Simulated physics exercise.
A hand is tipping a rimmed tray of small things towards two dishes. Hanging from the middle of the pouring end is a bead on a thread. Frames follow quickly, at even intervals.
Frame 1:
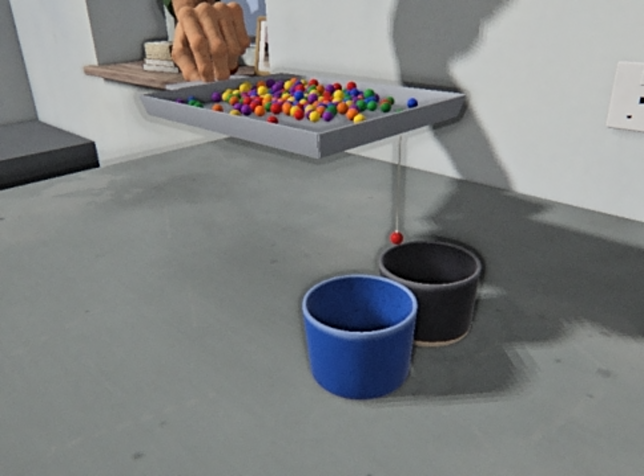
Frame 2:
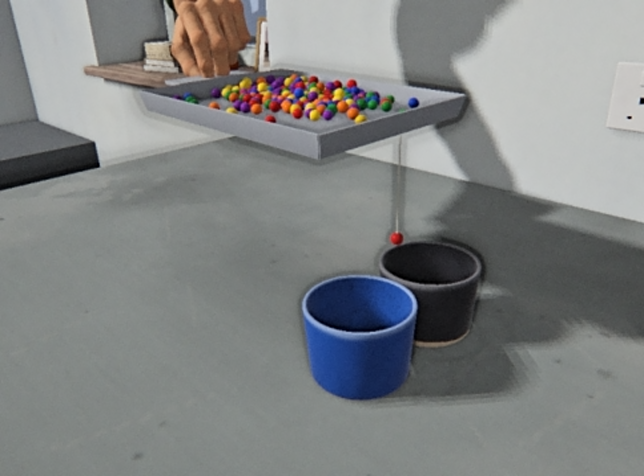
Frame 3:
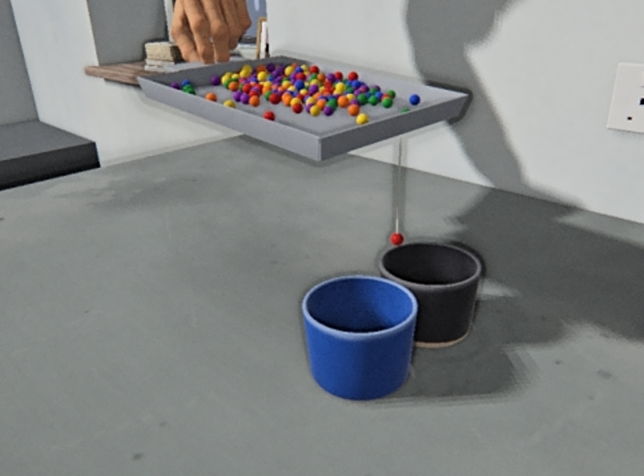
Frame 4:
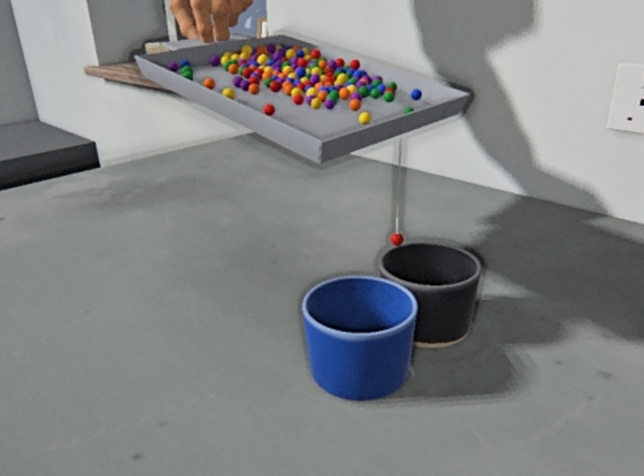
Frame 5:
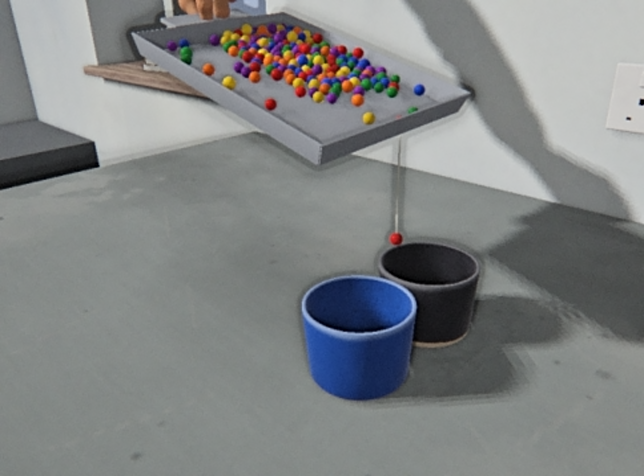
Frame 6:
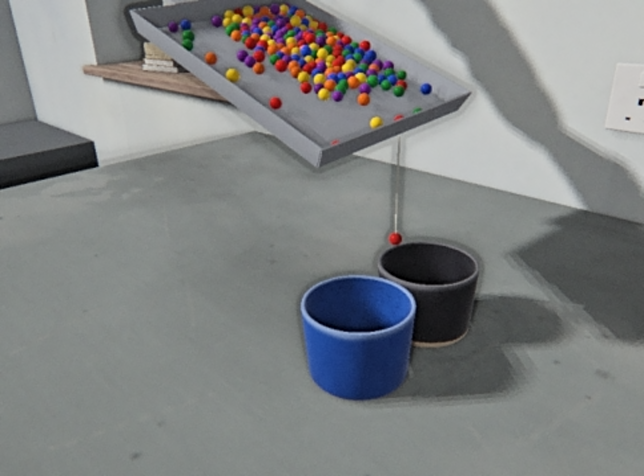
Above two dishes, a hand steadily tilts a tray and colourful beads begin shifting.
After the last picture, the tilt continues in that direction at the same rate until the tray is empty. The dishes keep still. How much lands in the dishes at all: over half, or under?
The dishes will gather the main share.
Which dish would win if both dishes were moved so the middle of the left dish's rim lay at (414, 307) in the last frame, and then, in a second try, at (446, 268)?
In turn: The left one; the left-hand dish.
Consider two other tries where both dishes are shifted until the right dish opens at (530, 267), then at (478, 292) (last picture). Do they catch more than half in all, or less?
For the two tries in order: Not as much as half, not as much as half.
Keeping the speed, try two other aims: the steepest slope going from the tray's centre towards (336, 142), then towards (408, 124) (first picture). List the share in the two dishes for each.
The first try gives close to 70 per cent, the second close to 30 per cent.
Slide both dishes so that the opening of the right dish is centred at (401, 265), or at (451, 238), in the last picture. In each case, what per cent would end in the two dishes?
In the first position around 50 percent, in the second around 20 percent.
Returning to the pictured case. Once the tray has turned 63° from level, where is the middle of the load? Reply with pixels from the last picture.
The middle of the pieces lands at roughly (383, 132).
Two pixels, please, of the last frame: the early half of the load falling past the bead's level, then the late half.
(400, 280) for the early half, (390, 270) for the late half.
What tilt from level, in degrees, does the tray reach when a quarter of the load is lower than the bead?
I'd say close to 70 degrees.
Soon after the last picture, tray tipped steeply; about two thirds on the tray; a stray few in the left dish; a stray few in the right dish; a stray few outside both; about a quarter in the air.
A little later, tray tipped right over; a small part on the tray; about a third in the left dish; a small part in the right dish; about a quarter outside both; a small part in the air.
Later still, tray tipped past a quarter turn; about half in the left dish; about a quarter in the right dish; about a third outside both.
By the end, tray tipped past a quarter turn; about half in the left dish; about a quarter in the right dish; about a third outside both.
